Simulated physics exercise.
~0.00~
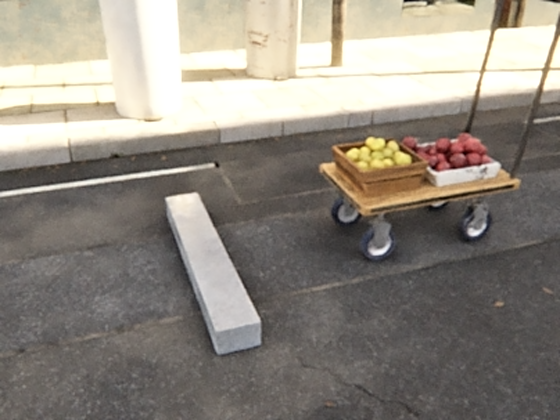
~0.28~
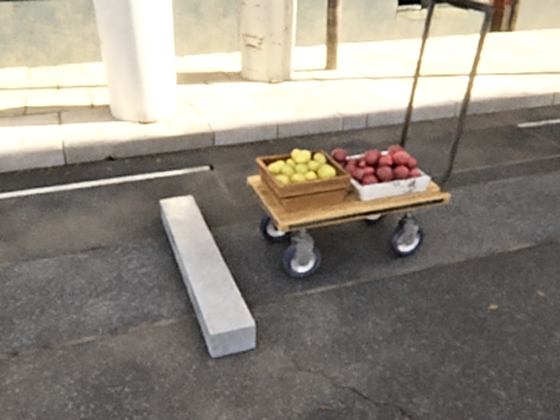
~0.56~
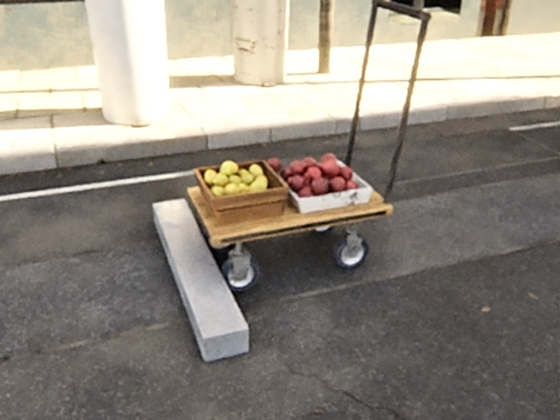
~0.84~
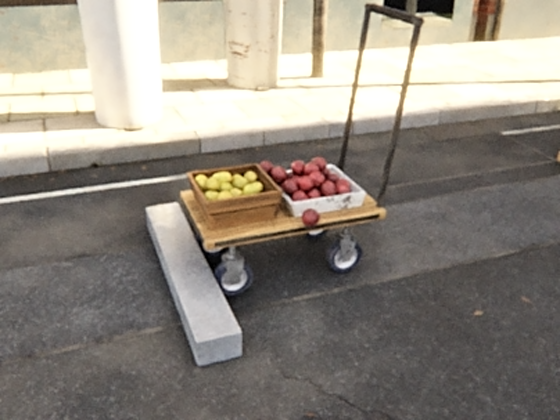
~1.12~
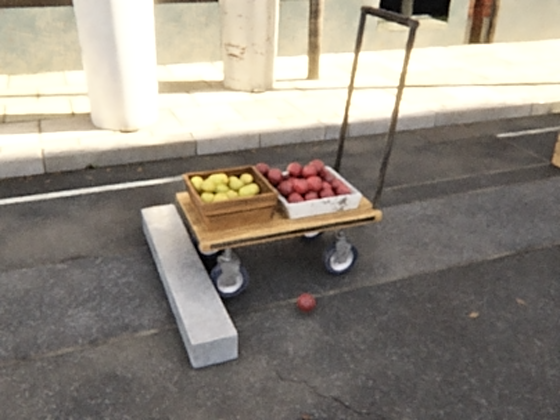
A flat wooden cart on four caster wheels, with a tall dark handle at its right end, rolls left across grey asphalt, seen from slightly above. It carries a brown wooden box of yellow-green fruit at the left and a white box of red apples beside it. A long pale kerb block lies in its path, with a sunlit pavement and white pillar behind. The cart reaches the block and stops against it, staying level. A red apple tumbles off the near edge and drops to the road, resting below the cart while the boxes remain aboard, still full-looking.
